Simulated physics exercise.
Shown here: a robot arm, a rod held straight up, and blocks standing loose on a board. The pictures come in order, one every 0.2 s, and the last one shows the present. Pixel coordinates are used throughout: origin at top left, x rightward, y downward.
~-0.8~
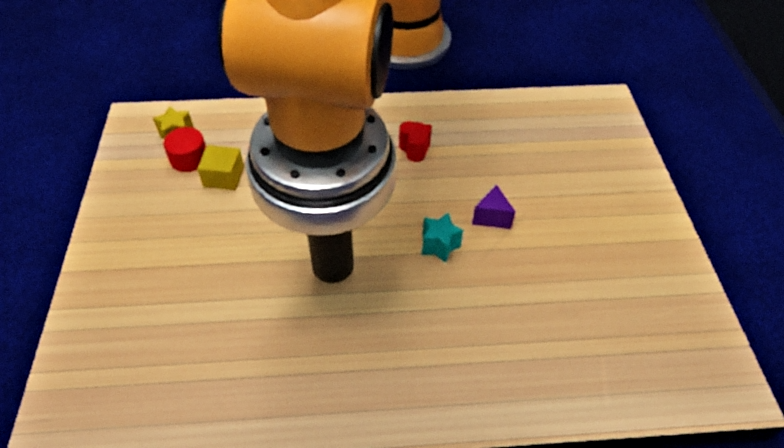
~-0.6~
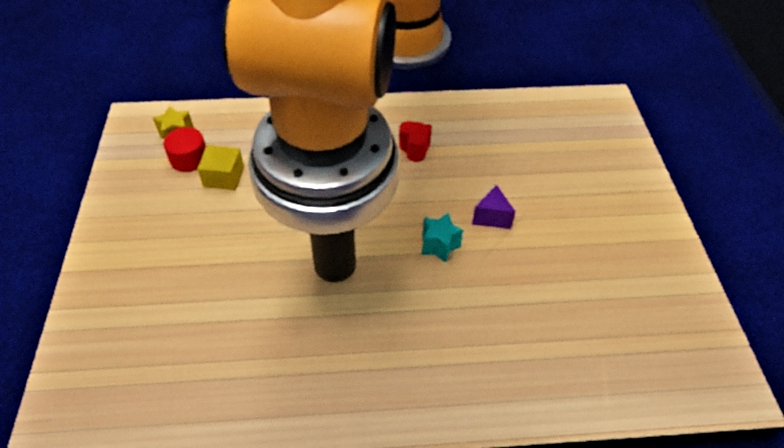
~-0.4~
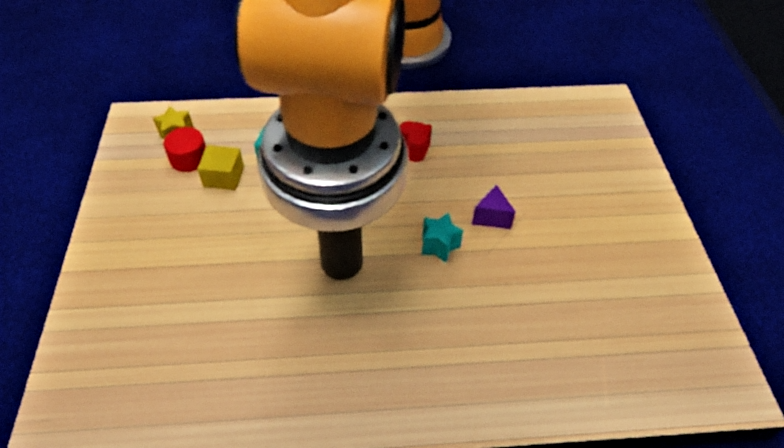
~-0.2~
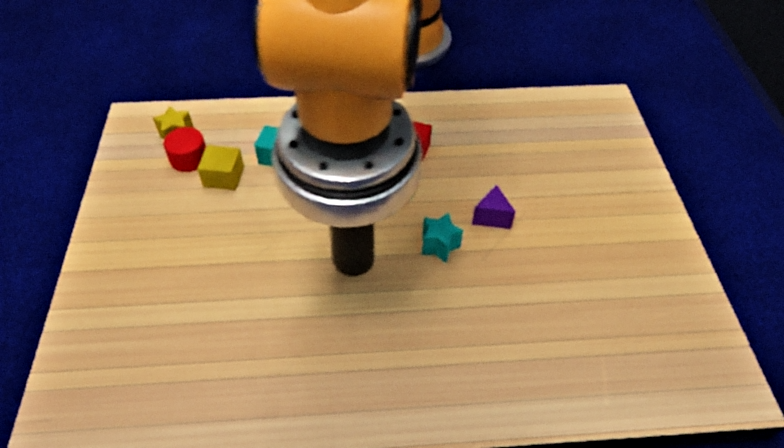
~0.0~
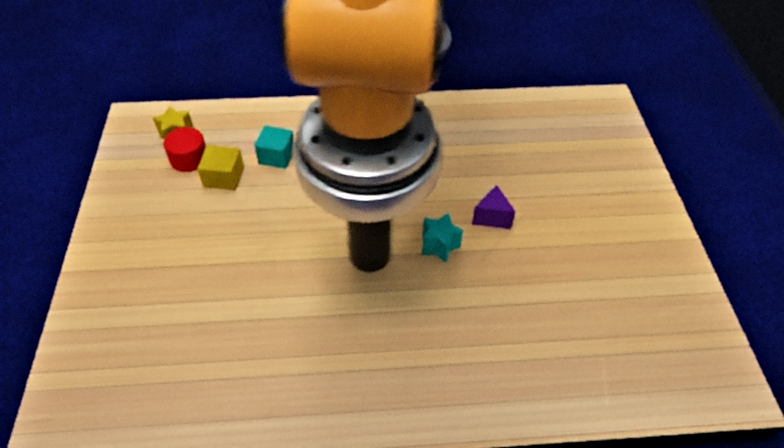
An orange robot arm holding a black rod upright moved slowly a short way right over a wooden board, uncovering a turquoise cube behind it and hiding a red block, while the scattered blocks stayed still.
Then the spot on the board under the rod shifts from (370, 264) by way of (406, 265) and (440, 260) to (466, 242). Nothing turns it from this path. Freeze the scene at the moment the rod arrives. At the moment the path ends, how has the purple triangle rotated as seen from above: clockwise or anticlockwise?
Answer: Clockwise.
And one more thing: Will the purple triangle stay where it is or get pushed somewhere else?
The block moves away from its spot.
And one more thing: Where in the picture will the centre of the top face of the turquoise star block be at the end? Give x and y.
The point I'd pick in the picture is (478, 200).
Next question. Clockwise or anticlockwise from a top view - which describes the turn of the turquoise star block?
It is turned anticlockwise.
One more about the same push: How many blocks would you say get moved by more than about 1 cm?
It displaces two.
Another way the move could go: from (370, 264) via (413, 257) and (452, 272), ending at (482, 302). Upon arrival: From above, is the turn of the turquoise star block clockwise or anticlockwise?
Bird's-eye view: Counterclockwise.
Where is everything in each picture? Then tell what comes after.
The first frame shows tip of the rod (333, 266), middles of tops, turquoise star block (442, 228), purple triangle (496, 200).
The second frame shows rod (335, 265), nothing pushed.
The third frame shows rod (342, 263), nothing pushed.
The fourth frame shows rod (354, 259), nothing pushed.
The fifth frame shows rod (370, 255), turquoise star block (442, 228), purple triangle (496, 200).
What follows on the original path. One third of the way, rod (407, 257); nothing pushed yet.
Two thirds of the way, rod (443, 251); turquoise star block (465, 215), turned 40° anticlockwise.
At the end, rod (468, 234); turquoise star block (478, 200), turned 75° anticlockwise; purple triangle (502, 189), turned 50° clockwise.
